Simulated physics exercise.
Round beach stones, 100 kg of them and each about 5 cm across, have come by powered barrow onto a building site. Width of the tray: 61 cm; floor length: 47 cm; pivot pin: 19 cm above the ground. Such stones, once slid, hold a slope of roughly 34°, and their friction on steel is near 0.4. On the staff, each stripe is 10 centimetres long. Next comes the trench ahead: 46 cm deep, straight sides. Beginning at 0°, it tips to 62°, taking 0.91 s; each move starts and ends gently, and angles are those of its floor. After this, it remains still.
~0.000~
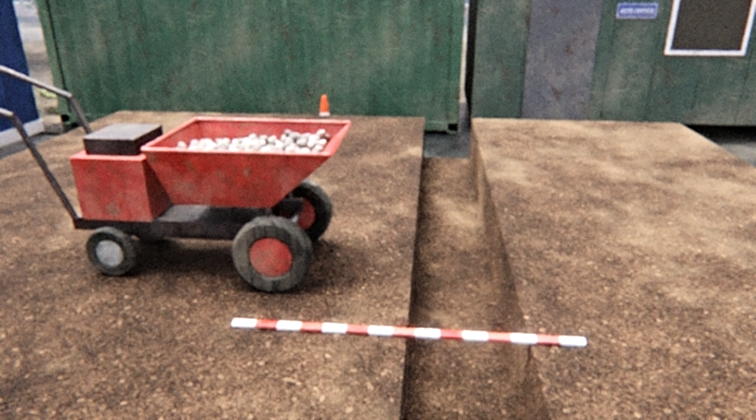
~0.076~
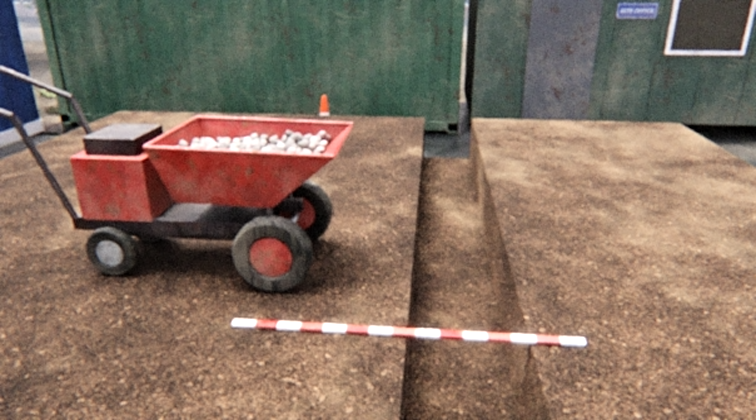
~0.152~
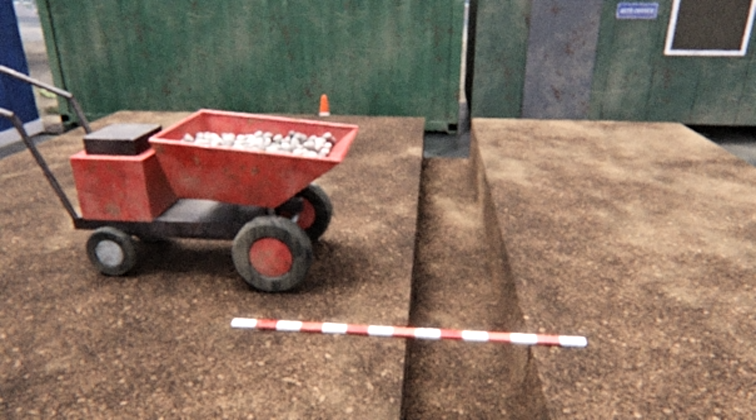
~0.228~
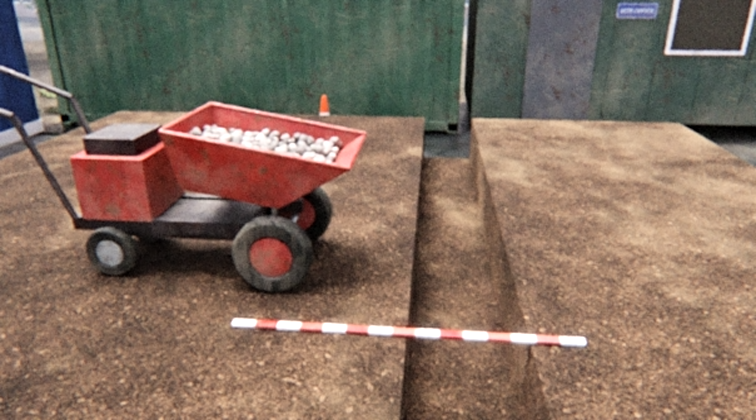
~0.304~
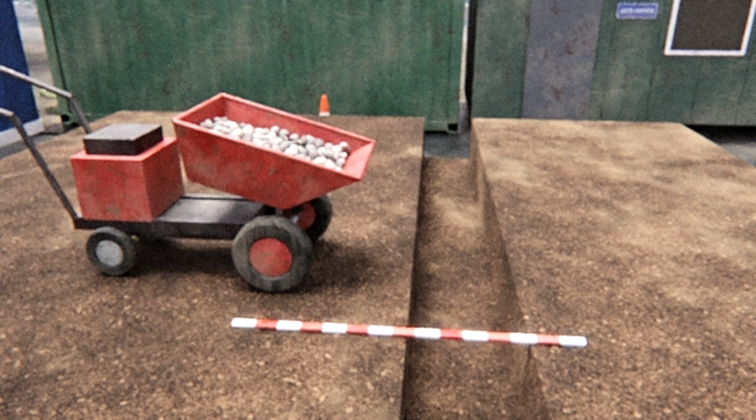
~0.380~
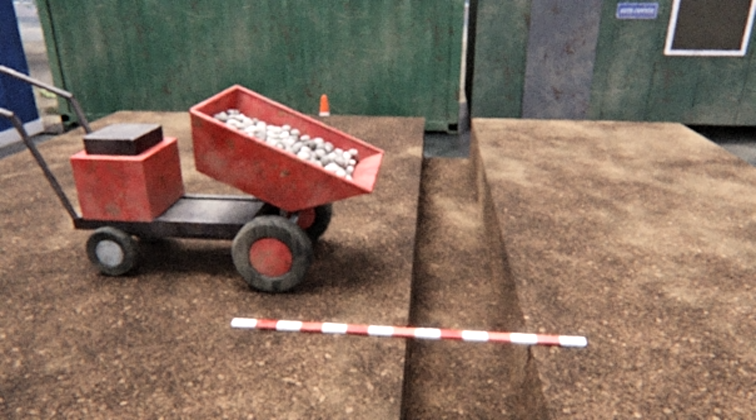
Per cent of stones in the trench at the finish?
About 100 %.
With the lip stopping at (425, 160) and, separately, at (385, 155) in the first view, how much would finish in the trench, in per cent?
Roughly 50 in a hundred, then 95 in a hundred.
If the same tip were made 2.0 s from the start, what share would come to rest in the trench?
Probably about 100 in a hundred.
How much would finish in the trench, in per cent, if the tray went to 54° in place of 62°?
Near 100 per cent then.
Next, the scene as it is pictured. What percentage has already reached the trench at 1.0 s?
25 per cent or so by then.
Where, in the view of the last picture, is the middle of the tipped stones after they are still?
The stones end up centred near (467, 338).
After 0.7 s the floor is at 52°; 100 % in the tray; the foremost stones are at (389, 219).
After 1.0 s the floor is at 62°; 72 % in the tray, 2 % short of the trench, 25 % in the trench; the foremost stones are at (463, 288).
After 1.4 s the floor is at 62°; 23 % in the tray, 1 % short of the trench, 75 % in the trench; the foremost stones are at (505, 335).
After 3.3 s the floor is at 62°; 0 % in the tray, 100 % in the trench; the foremost stones are at (500, 330).
